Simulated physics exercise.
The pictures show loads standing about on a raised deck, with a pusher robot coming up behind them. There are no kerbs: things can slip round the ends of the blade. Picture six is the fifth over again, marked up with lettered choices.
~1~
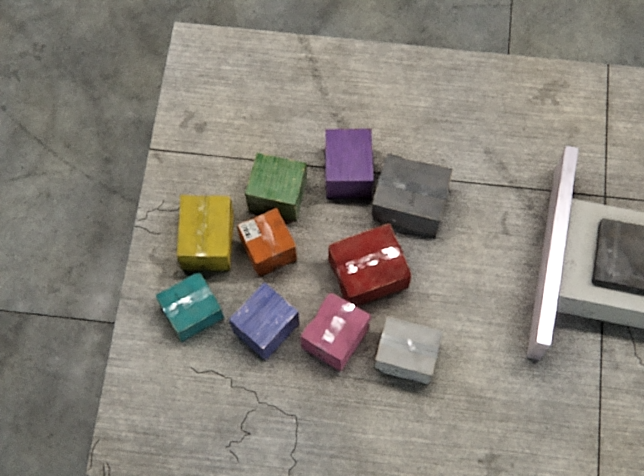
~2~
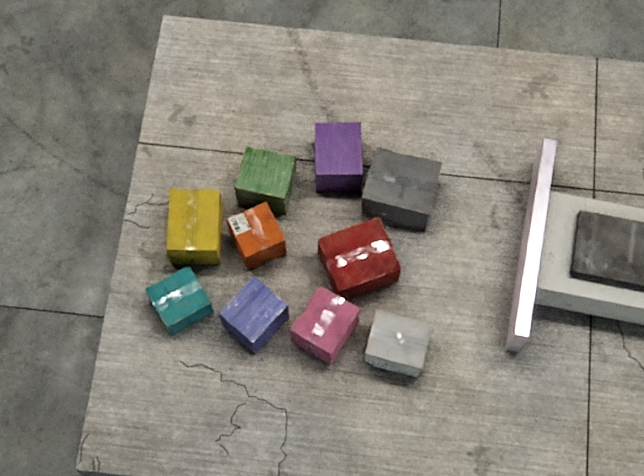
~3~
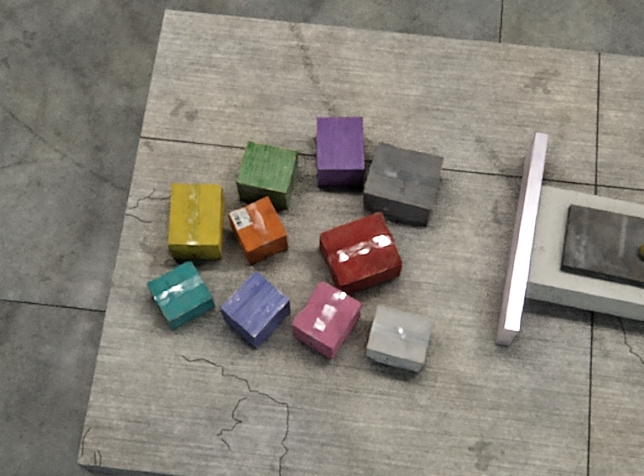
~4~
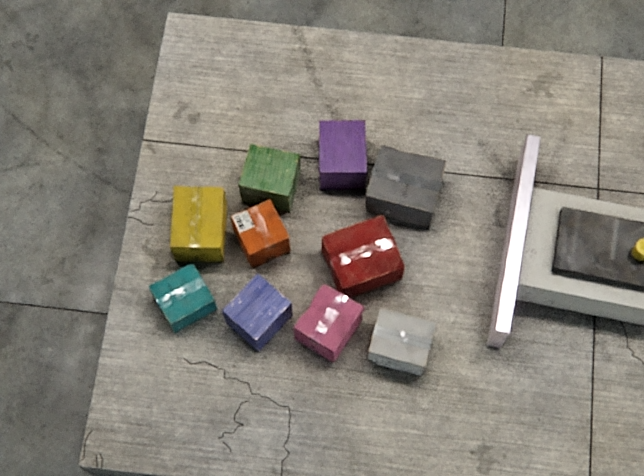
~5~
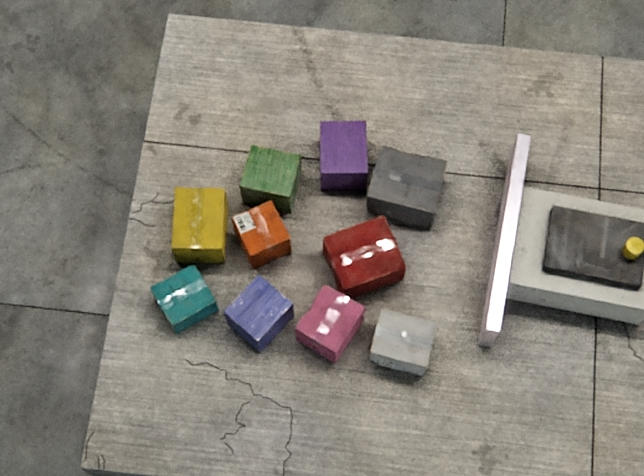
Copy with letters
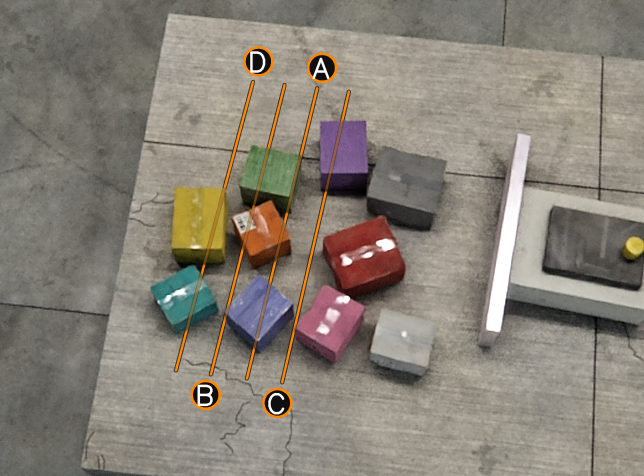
On a raised grey deck with cracks and dark seams, seen from high above at a slight tilt, ten small boxes stand in a loose cluster. Yellow, green, orange and turquoise ones sit to the left, purple and dark grey at the top, and blue, pink, red and pale grey below and right. The view shifts slightly, then nearly settles, while a pusher robot with a pale upright blade creeps leftward from the right, touching nothing.
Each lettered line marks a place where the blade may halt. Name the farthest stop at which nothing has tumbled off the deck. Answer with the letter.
Up to line A.
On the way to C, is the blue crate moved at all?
Yes.
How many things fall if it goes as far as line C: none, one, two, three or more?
In all, none.
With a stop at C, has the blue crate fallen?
No.
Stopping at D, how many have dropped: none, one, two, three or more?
Three or more.
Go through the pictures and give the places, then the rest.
Pink box (336, 332); yellow box (205, 234); grey box (412, 195), in the first picture.
Robot (615, 250); white parcel (398, 344), in the second picture.
Robot (606, 244); turquoise parcel (181, 295), in the third picture.
Robot (598, 246); green crate (270, 178), in the fourth picture.
Robot (588, 245); blue crate (259, 313); pink box (330, 324); yellow box (200, 226), in the fifth picture.
On the marked copy, A at (284, 226); B at (250, 222); C at (317, 229); D at (217, 218).
Following A. Soon after the start, robot (507, 236); white parcel (376, 349); pink box (322, 321).
Later, robot (426, 228); yellow box (195, 228); green crate (236, 180).
In the end, robot (365, 221); yellow box (145, 221); turquoise parcel (138, 289); nothing has fallen.
As for the rest, B drops the turquoise parcel and yellow box; C is safe but short; D drops the turquoise parcel, green crate, yellow box and orange parcel.
